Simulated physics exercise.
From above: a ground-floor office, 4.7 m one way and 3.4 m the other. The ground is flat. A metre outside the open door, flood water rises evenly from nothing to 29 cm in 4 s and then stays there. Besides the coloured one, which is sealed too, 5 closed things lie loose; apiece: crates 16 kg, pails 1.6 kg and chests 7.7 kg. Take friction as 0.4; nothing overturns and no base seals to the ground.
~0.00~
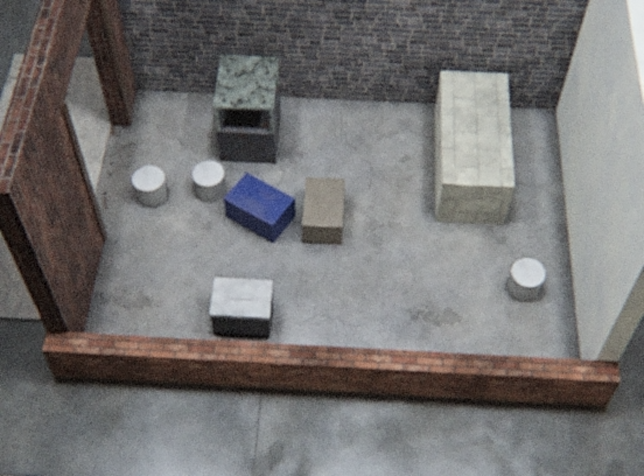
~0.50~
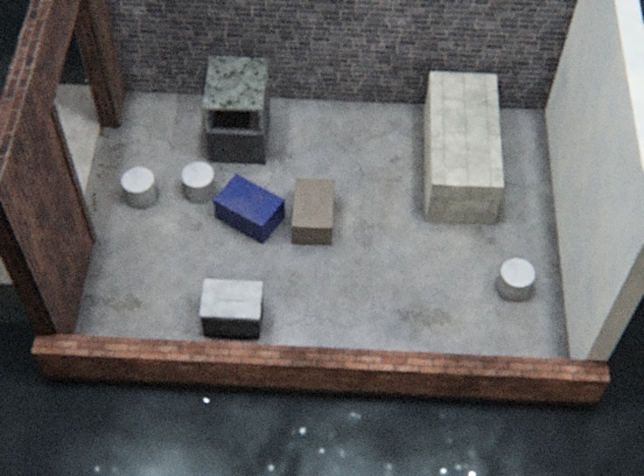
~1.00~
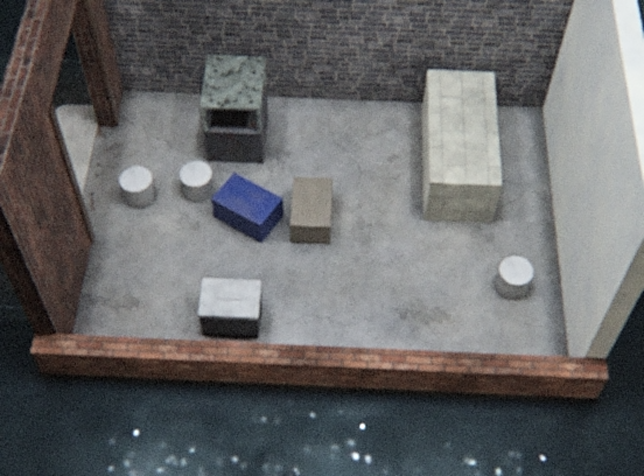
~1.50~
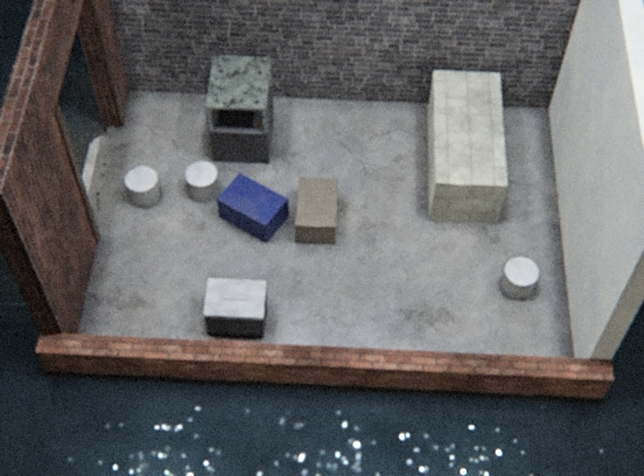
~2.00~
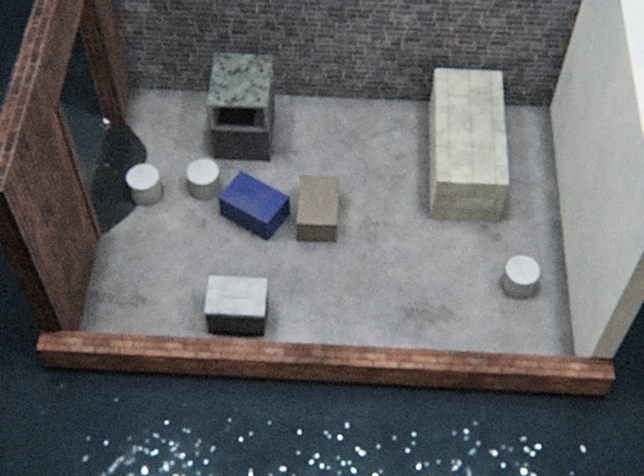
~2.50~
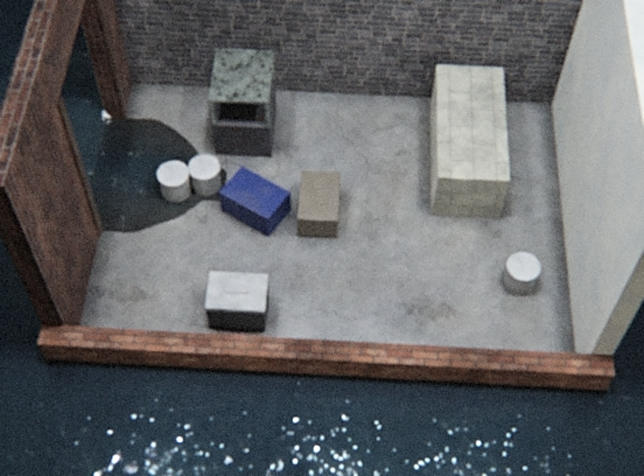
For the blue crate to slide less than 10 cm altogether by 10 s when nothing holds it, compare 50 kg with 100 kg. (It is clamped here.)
Verdict: Only the larger load is enough.
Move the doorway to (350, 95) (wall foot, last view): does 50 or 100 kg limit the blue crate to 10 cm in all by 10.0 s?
In that case only the larger load is enough.
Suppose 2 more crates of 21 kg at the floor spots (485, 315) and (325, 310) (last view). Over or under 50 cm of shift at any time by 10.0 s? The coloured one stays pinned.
In turn: Over, over.
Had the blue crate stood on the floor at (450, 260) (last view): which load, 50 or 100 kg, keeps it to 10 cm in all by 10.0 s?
The smaller is enough.
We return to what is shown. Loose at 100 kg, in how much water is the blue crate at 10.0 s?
Roughly 13 cm.
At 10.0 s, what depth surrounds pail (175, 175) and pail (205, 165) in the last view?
Roughly 23 and 19 cm.
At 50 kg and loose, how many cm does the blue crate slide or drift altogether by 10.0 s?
Some 60 cm in all.
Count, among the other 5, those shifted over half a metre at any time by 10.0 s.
5 of them.
After 3.5 s the blue crate would be 0 cm from its start with 50 kg and 0 cm from its start with 100 kg; 4 cm of water round it then.
After 4.5 s the blue crate would be 0 cm from its start with 50 kg and 0 cm from its start with 100 kg; 9 cm of water round it then.
After 7.0 s the blue crate would be 40 cm from its start with 50 kg and 0 cm from its start with 100 kg; 10 cm of water round it then.
After 10.0 s the blue crate would be 56 cm from its start with 50 kg and 0 cm from its start with 100 kg; 13 cm of water round it then.
